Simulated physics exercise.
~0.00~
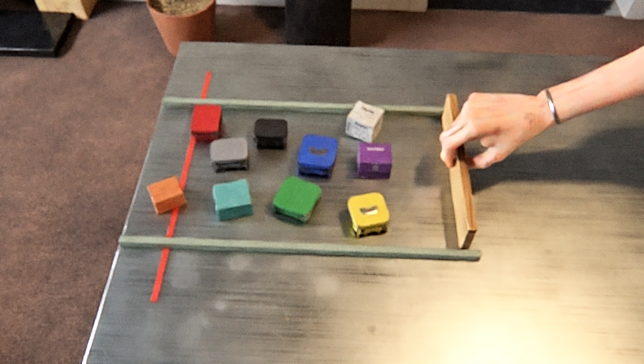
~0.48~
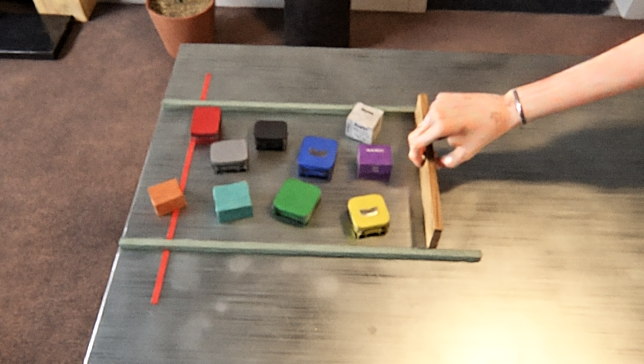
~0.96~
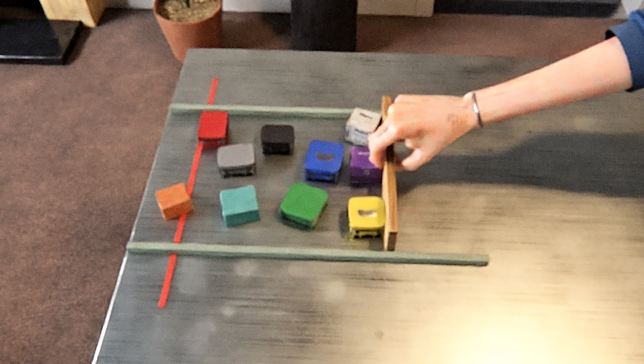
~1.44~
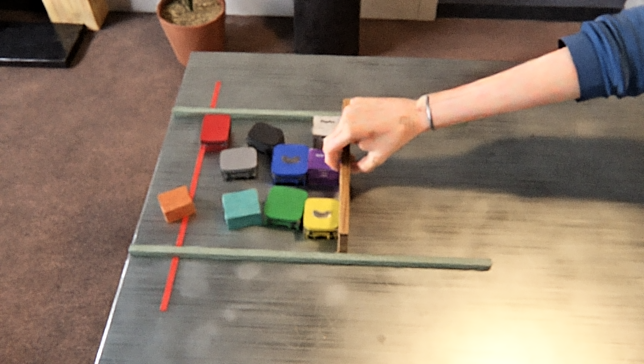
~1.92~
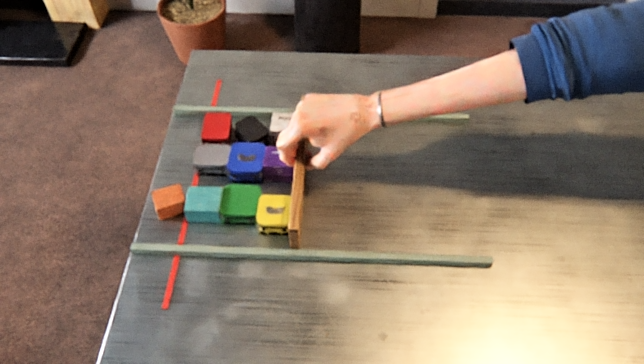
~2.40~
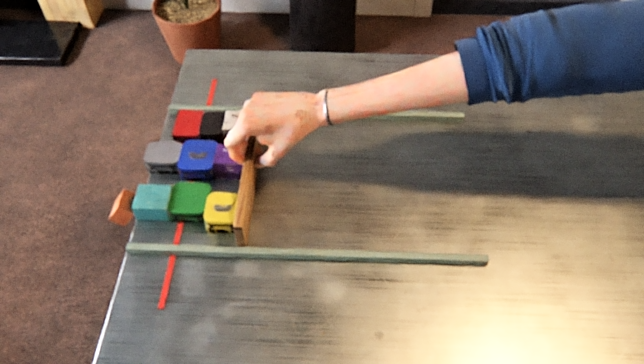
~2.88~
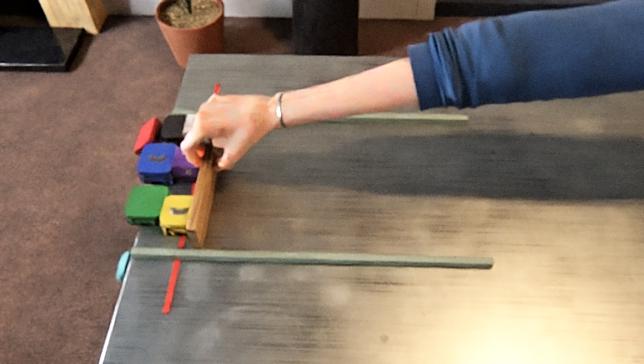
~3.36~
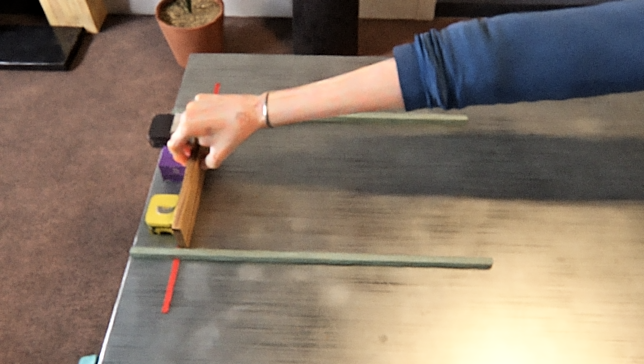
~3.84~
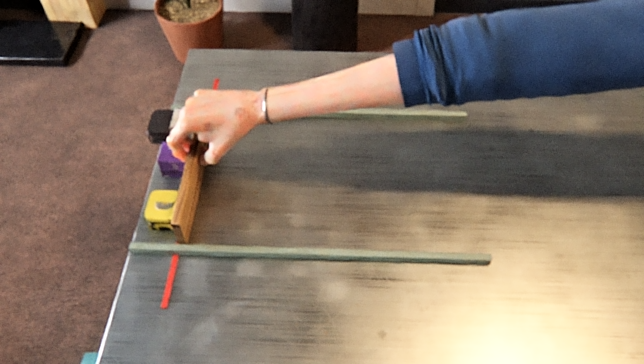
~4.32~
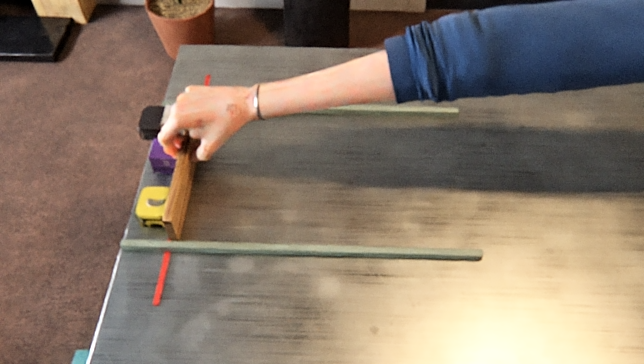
A hand with a bracelet grips an upright wooden board at the right of a dark tabletop, seen from above at an angle. Between two green rods lie ten small coloured blocks and cases, with the orange one farthest left, near a red strip by the table's edge. The board slides left, gathering the yellow, white and purple pieces, then packing the rest into rows. The orange block tips over the edge first, followed by the turquoise, grey, red, blue and green ones. The board stops near the strip, leaving yellow, purple and black pieces at the edge.
